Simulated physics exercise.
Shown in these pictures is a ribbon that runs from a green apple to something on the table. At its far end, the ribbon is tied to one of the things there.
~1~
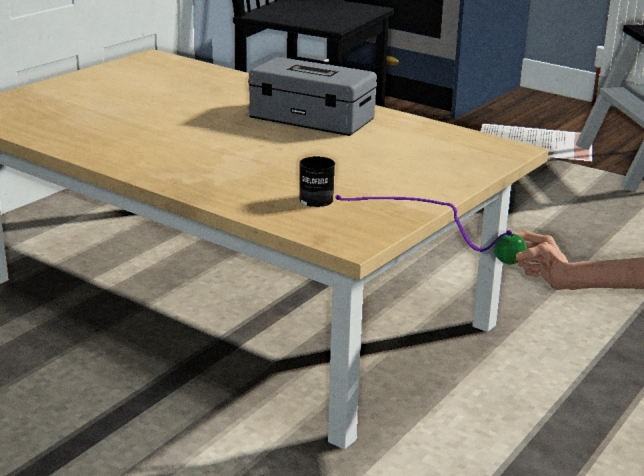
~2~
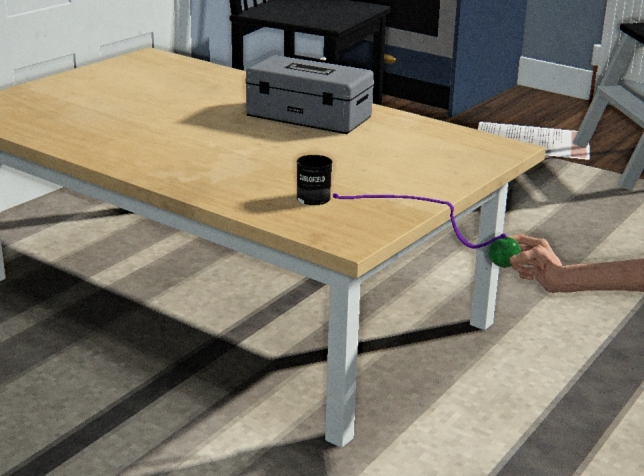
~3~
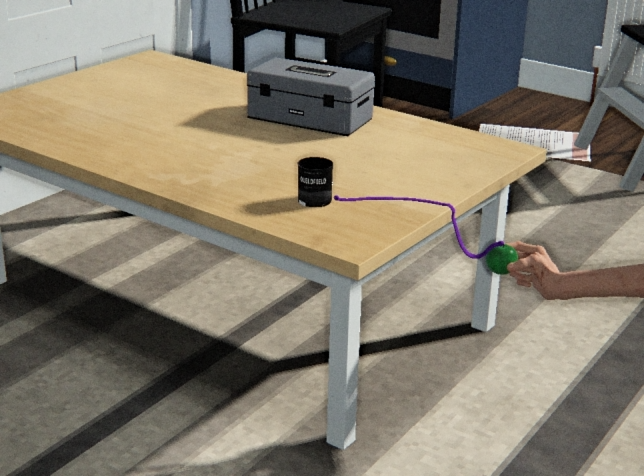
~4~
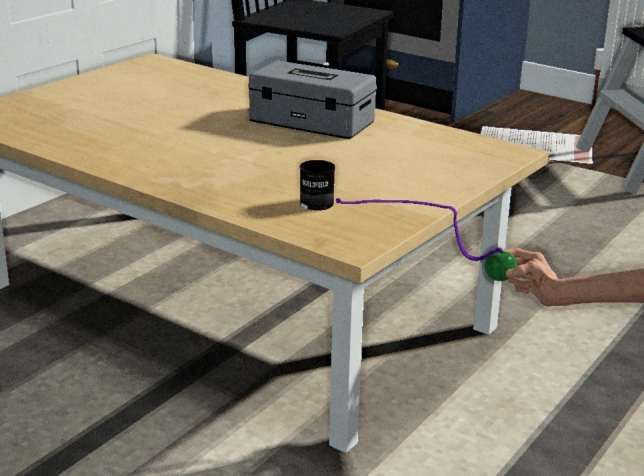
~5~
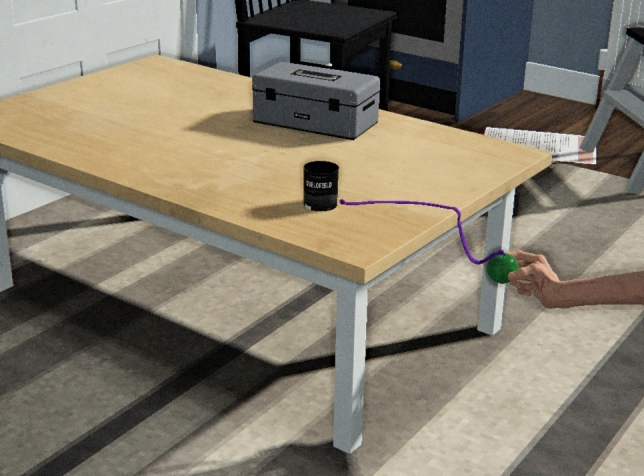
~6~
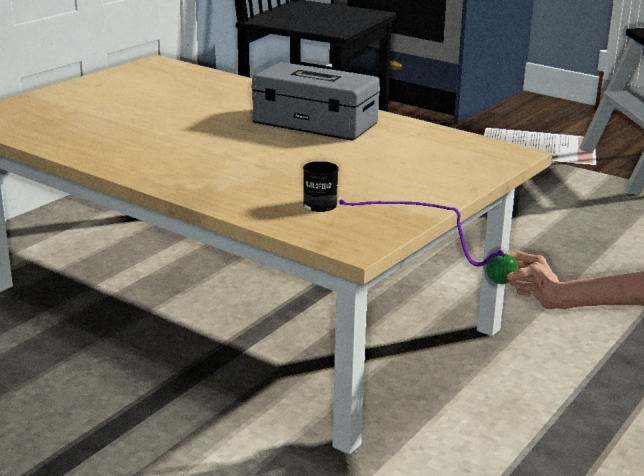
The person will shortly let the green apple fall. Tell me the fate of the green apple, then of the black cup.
The green apple goes all the way down; the black cup is yanked off.
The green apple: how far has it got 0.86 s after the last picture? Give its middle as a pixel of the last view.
Close to (490, 405).
Then, 0.50 s later than the last view, apple on the floor near (479, 400); toolbox as before; cup over the edge.
Then, 0.86 s later than the last view, apple on the floor near (490, 405); toolbox as before; cup down on the floor.
Finally, apple on the floor near (500, 409); toolbox as before; cup down on the floor. The green apple drops all the way and the black cup is dragged off.
